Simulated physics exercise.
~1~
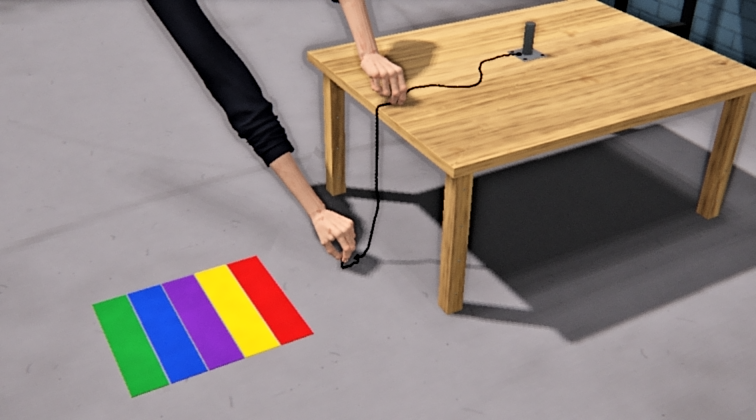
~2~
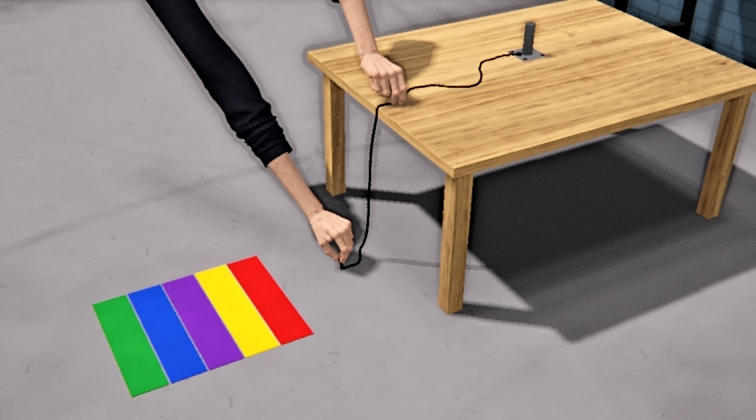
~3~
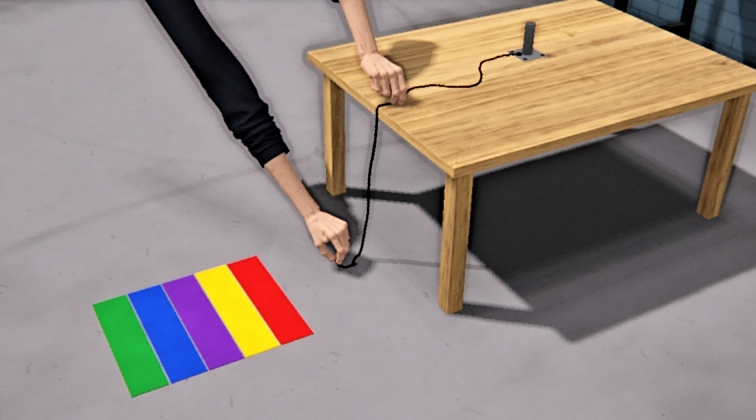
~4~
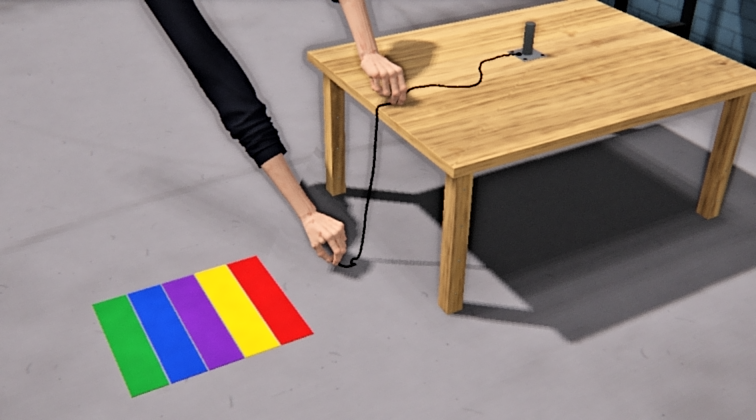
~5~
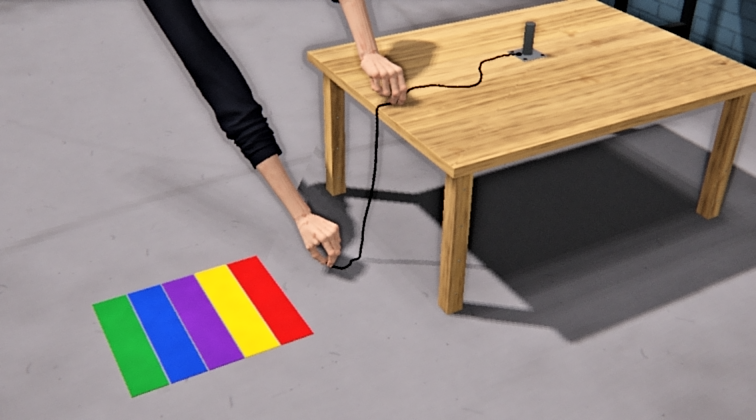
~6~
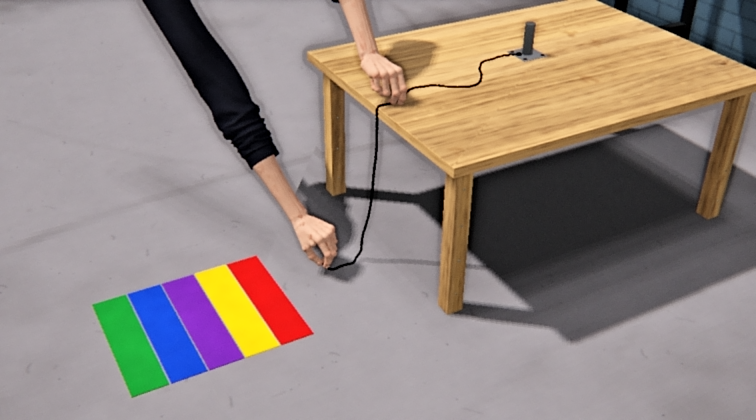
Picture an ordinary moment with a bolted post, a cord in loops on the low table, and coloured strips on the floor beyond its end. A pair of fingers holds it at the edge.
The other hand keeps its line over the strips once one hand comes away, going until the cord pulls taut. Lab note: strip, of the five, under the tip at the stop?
Purple.
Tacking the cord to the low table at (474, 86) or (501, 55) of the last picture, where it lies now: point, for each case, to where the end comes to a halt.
First try at (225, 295), second at (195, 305).
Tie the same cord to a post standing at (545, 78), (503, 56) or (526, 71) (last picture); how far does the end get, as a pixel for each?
The places come out near (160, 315), (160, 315) and (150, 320).
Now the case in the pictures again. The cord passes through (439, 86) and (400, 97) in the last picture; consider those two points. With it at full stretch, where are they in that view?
I'd say about (413, 91) for one and about (371, 110) for the other.
Soon after, end near (251, 287); over red.
After that, end near (214, 298); over purple.
At the stop, end near (192, 305); over purple. It gets as far as the purple strip.
